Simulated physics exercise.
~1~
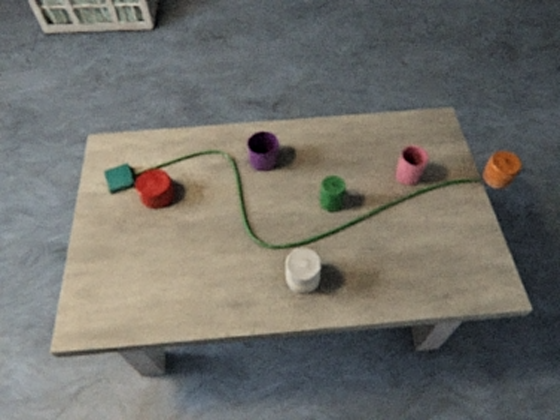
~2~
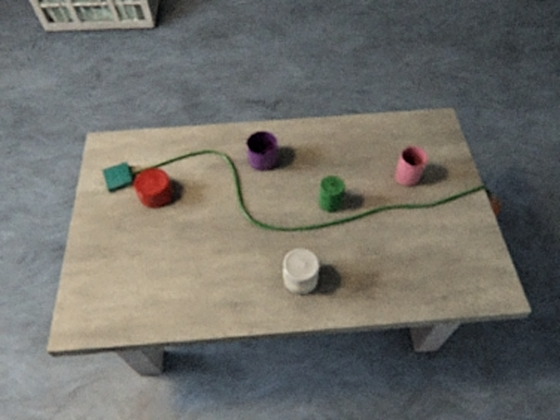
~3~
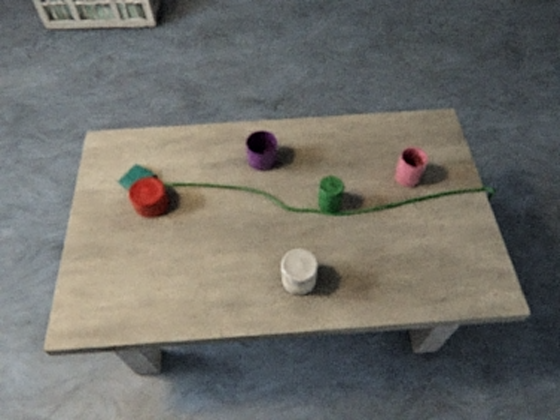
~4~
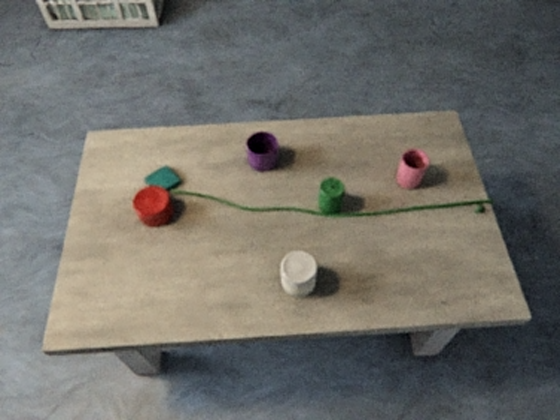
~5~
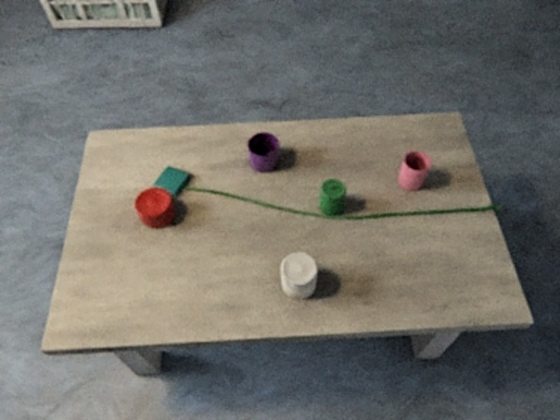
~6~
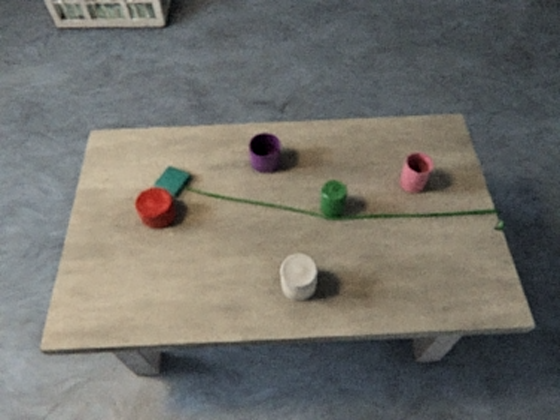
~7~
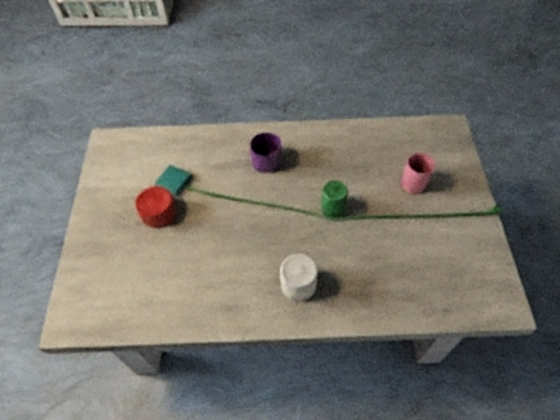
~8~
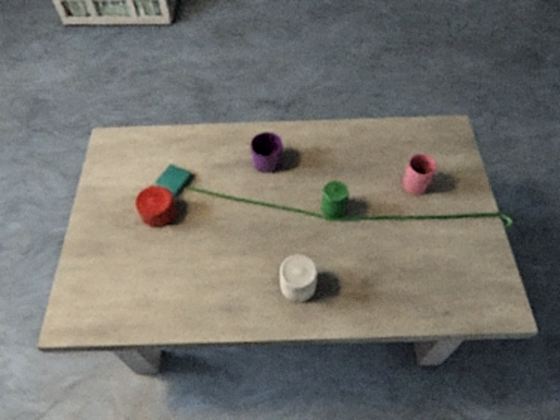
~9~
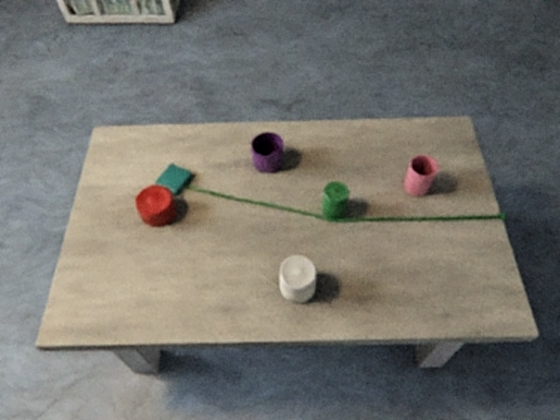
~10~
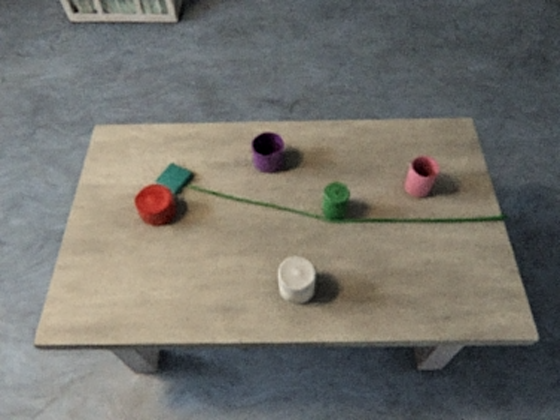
An orange object drops off the table's right edge, its green cable dragging a teal block rightward.
